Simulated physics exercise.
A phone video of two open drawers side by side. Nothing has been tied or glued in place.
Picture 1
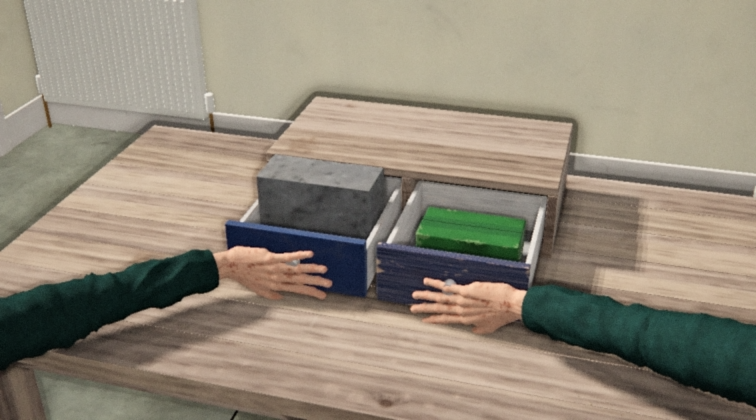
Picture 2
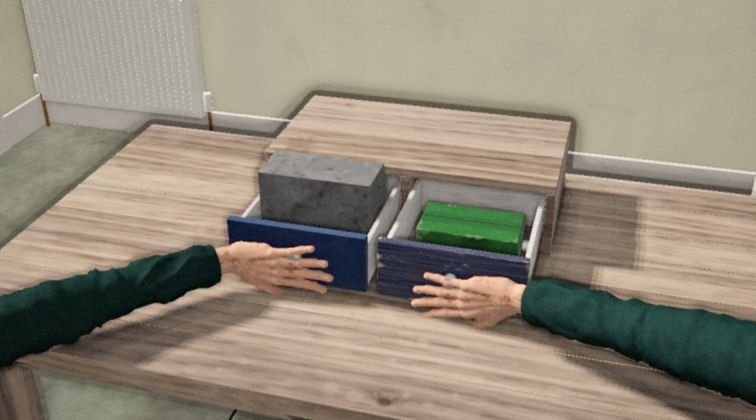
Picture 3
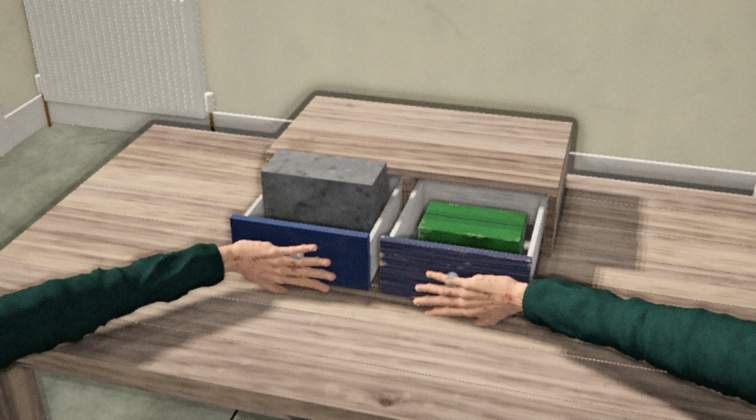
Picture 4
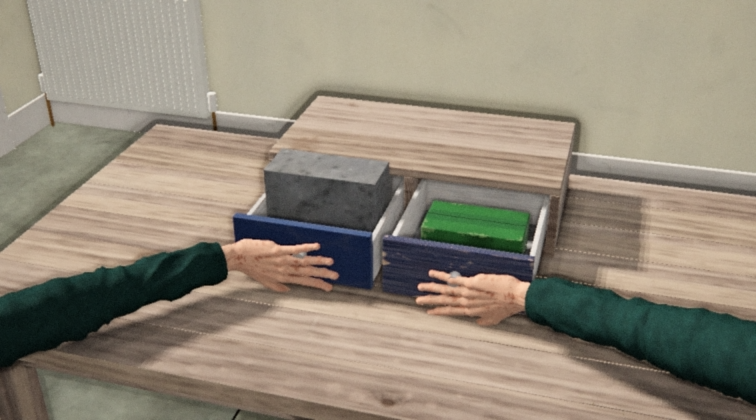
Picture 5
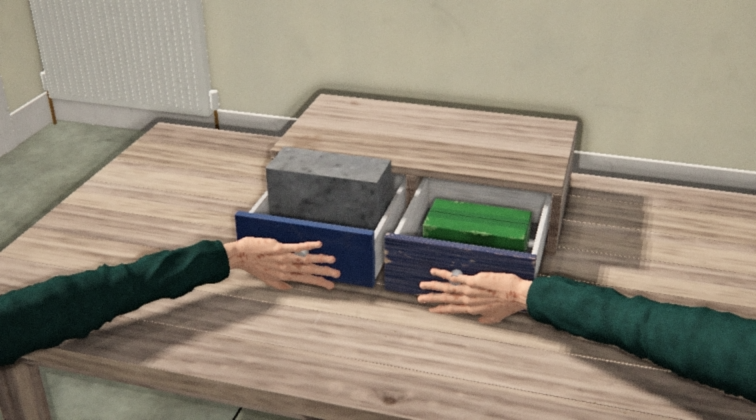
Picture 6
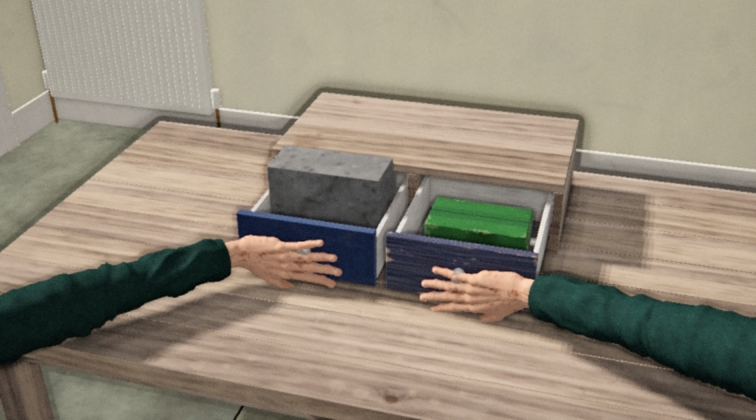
Nothing moves but a slight view shift as two hands rest by two open drawers.
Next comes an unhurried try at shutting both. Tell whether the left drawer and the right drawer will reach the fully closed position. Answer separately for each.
Outcome: The left drawer falls short, the right drawer reaches it.
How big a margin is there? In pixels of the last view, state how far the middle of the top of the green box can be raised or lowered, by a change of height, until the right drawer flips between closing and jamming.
Up, by around 16 pixels.
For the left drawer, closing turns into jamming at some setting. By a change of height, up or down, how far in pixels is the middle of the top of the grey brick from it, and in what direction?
Downward, by some 20 pixels.
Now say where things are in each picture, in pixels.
The first frame shows left drawer (320, 222) wide open; right drawer (466, 243) wide open; grey brick (322, 205).
The second frame shows right drawer (466, 238) wide open; green box (471, 239).
The third frame shows left drawer (324, 217) wide open; chest (424, 170).
The fourth frame shows right drawer (471, 236) wide open; grey brick (328, 199).
The fifth frame shows left drawer (329, 214) wide open; green box (477, 235).
The sixth frame shows left drawer (330, 212) wide open; right drawer (474, 233) wide open; chest (430, 166).
Then, 0.36 s after the last picture, left drawer stopped, still ajar; right drawer starting in.
Then, 0.66 s after the last picture, left drawer stopped, still ajar; right drawer about half in.
At rest, the left drawer stays ajar; the right drawer shuts flush.
